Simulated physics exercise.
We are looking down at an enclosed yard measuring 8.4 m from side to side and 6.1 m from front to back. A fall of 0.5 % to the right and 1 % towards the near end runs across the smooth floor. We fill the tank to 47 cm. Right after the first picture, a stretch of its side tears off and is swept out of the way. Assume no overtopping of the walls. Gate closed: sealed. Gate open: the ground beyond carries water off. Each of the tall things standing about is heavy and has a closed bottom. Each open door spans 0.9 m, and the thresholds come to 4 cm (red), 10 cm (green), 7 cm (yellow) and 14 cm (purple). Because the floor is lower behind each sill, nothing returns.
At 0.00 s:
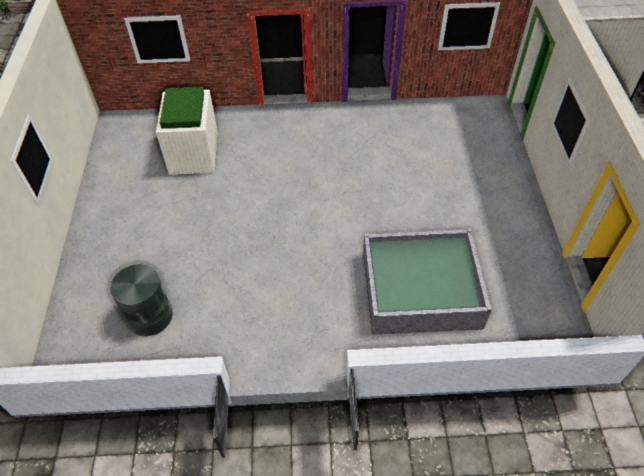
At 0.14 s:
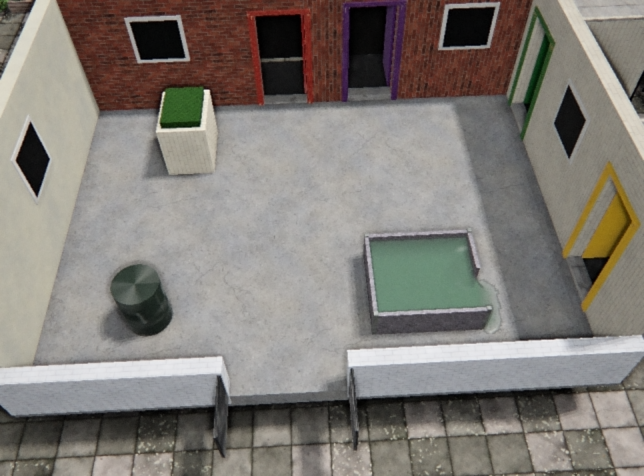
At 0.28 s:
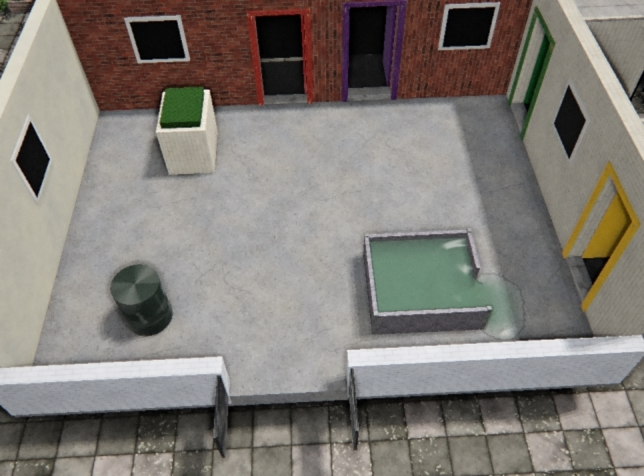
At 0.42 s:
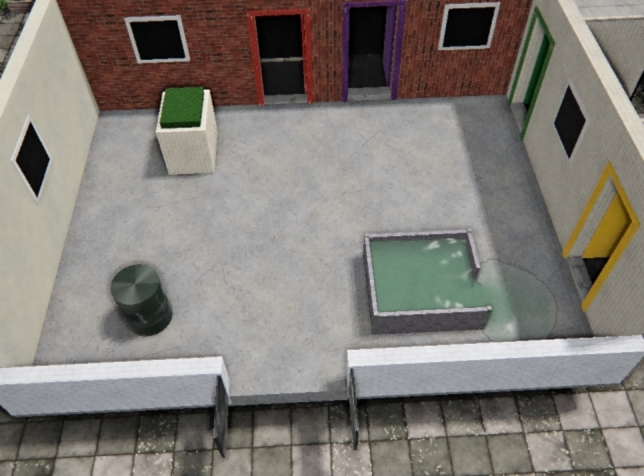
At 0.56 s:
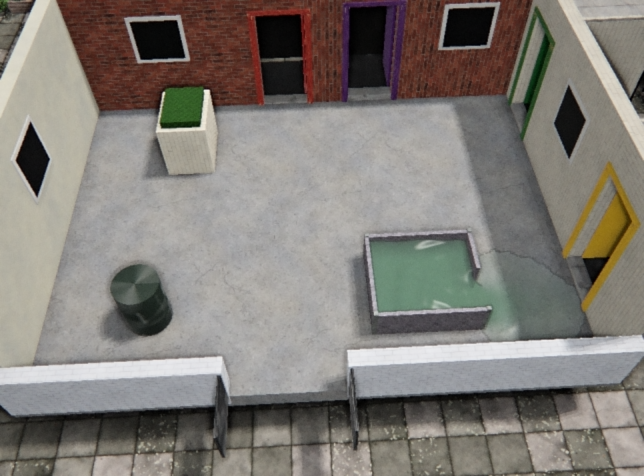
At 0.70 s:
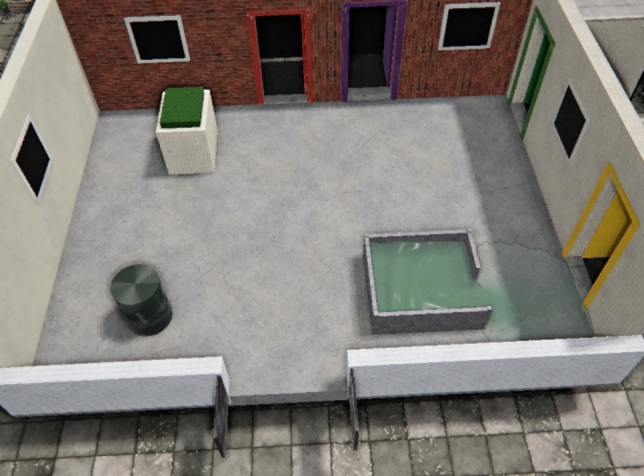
The footage shows a walled yard with a planter, a dark green cylinder and a water-filled tank; part of the tank's right side opens, and water pours out, spreading across the grey floor toward the yellow-framed doorway.
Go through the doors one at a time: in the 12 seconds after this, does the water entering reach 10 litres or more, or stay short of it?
Going through them: The red door stays short; the green door stays short; the yellow door reaches it; the purple door stays short.
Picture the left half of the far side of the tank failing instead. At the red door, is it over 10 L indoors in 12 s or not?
So for red: Yes.
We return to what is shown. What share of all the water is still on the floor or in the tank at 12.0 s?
Around 76 percent of the water.
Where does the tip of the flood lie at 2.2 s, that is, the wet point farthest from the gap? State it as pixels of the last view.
Roughly at pixel (530, 182).
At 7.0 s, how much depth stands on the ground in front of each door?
Centimetres: Red 0 / green 4 / yellow 9 / purple 2.
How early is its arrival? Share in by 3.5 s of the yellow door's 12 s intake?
70 per cent, roughly.
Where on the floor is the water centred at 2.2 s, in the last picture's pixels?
Its balance point sits around (468, 300).
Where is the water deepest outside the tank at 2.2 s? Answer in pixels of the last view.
Close to (569, 363).
After 1.4 s water covers 5 % of the floor and is deepest (34 cm) near (581, 363); red door not reached, green door not reached, yellow door 16 cm at the sill, 29 L in, purple door not reached.
After 2.2 s water covers 10 % of the floor and is deepest (23 cm) near (569, 363); red door not reached, green door not reached, yellow door 20 cm at the sill, 87 L in, purple door not reached.
After 3.5 s water covers 15 % of the floor and is deepest (16 cm) near (557, 364); red door not reached, green door not reached, yellow door 15 cm at the sill, 149 L in, purple door not reached.
After 7.0 s water covers 35 % of the floor and is deepest (10 cm) near (593, 362); red door not reached, green door 4 cm at the sill, 0 L in, yellow door 9 cm at the sill, 204 L in, purple door 2 cm at the sill, 0 L in.
After 12.0 s water covers 50 % of the floor and is deepest (7 cm) near (593, 362); red door not reached, green door 3 cm at the sill, 0 L in, yellow door 5 cm at the sill, 208 L in, purple door 1 cm at the sill, 0 L in.
